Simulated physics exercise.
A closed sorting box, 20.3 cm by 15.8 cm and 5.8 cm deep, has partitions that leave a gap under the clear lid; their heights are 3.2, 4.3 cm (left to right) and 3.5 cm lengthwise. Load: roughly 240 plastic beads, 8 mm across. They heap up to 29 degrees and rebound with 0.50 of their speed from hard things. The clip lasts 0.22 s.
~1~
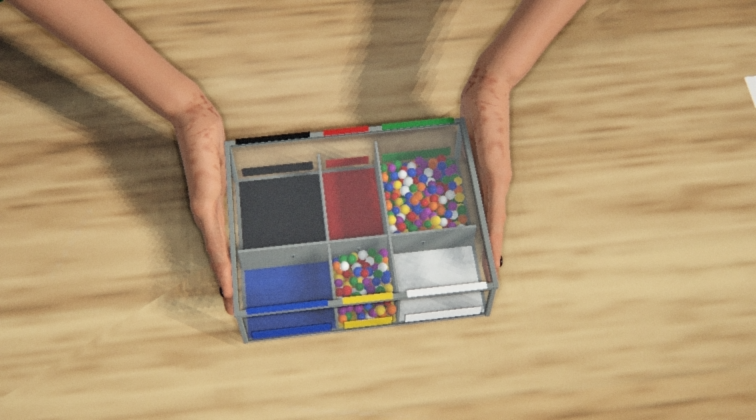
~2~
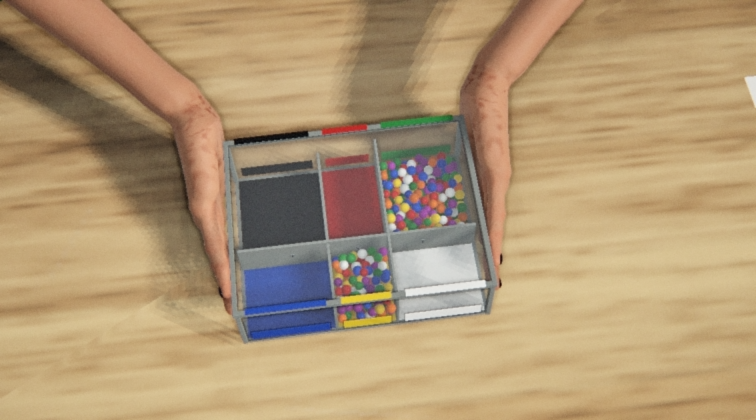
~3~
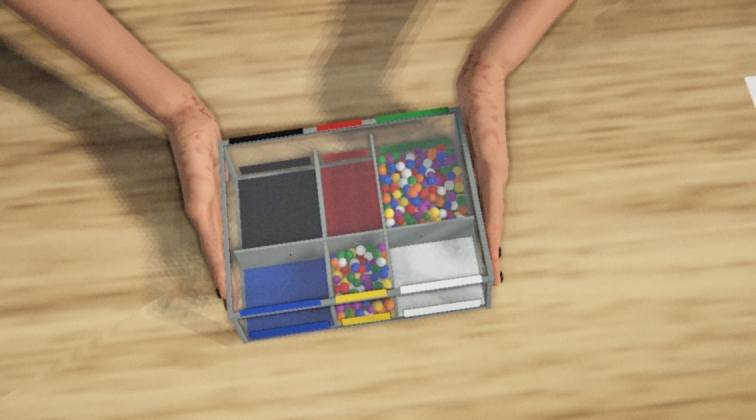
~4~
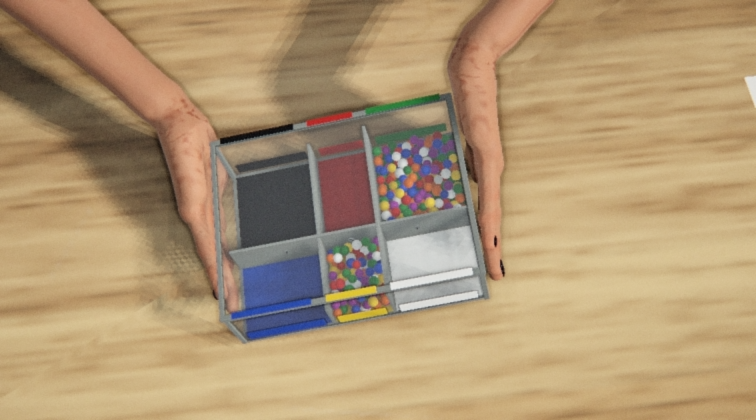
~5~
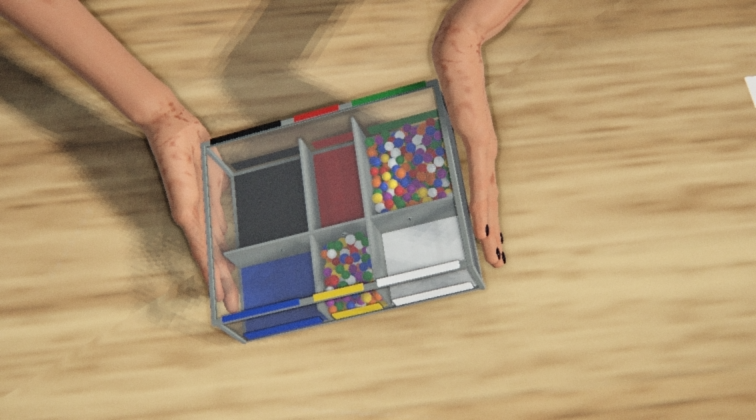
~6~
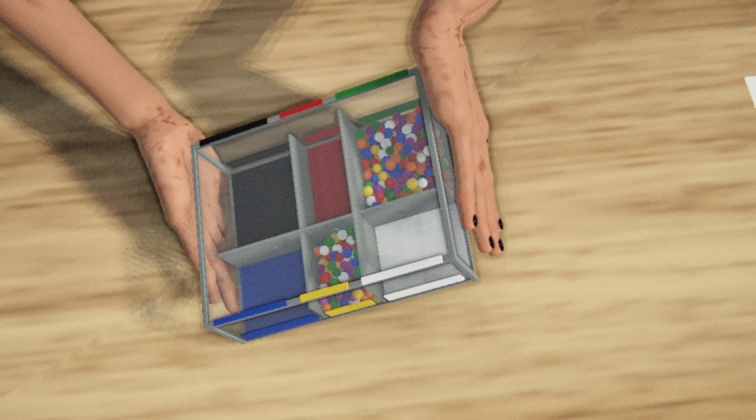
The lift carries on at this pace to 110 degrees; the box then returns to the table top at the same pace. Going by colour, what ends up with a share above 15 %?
Red compartment: No; blue compartment: Yes; green compartment: Yes; yellow compartment: No; white compartment: No; black compartment: No.
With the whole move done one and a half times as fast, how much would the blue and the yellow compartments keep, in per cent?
Blue 45; yellow 5.
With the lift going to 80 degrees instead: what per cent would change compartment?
Some 35 per cent.
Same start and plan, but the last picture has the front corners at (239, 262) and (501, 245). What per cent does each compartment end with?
Red 15; blue 0; green 85; yellow 0; white 0; black 0.
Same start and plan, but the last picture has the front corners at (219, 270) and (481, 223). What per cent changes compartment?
Then about 40 per cent.
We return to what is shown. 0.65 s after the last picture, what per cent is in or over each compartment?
Red 5, blue 25, green 45, yellow 15, white 5, black 5.
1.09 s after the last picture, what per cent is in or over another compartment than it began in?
Some 65 per cent.
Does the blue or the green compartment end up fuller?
It is the blue one.
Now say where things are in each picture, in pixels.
The first picture shows box tilt 0 degrees, front corners at (239, 312) and (493, 284); green 65 %, yellow 35 %.
The second picture shows box tilt 1 degrees, front corners at (237, 312) and (492, 282).
The third picture shows box tilt 5 degrees, front corners at (233, 314) and (488, 277), lowest corner left front.
The fourth picture shows box tilt 11 degrees, front corners at (225, 317) and (480, 269), lowest corner left front.
The fifth picture shows box tilt 17 degrees, front corners at (217, 320) and (467, 261), lowest corner left front.
The sixth picture shows box tilt 24 degrees, front corners at (209, 324) and (450, 255), lowest corner left front; green 65 %, yellow 35 %.
Then, 0.65 s after the last picture, tilt 109 degrees; red 5 %, blue 25 %, green 45 %, yellow 15 %, white 5 %, black 5 %.
Then, 1.09 s after the last picture, tilt 47 degrees; red 5 %, blue 45 %, green 35 %, yellow 5 %, black 10 %.
Then, 1.61 s after the last picture, tilt 0 degrees; red 5 %, blue 45 %, green 35 %, yellow 5 %, black 10 %.
In the end, red 5 %, blue 45 %, green 35 %, yellow 5 %, white 0 %, black 10 %.
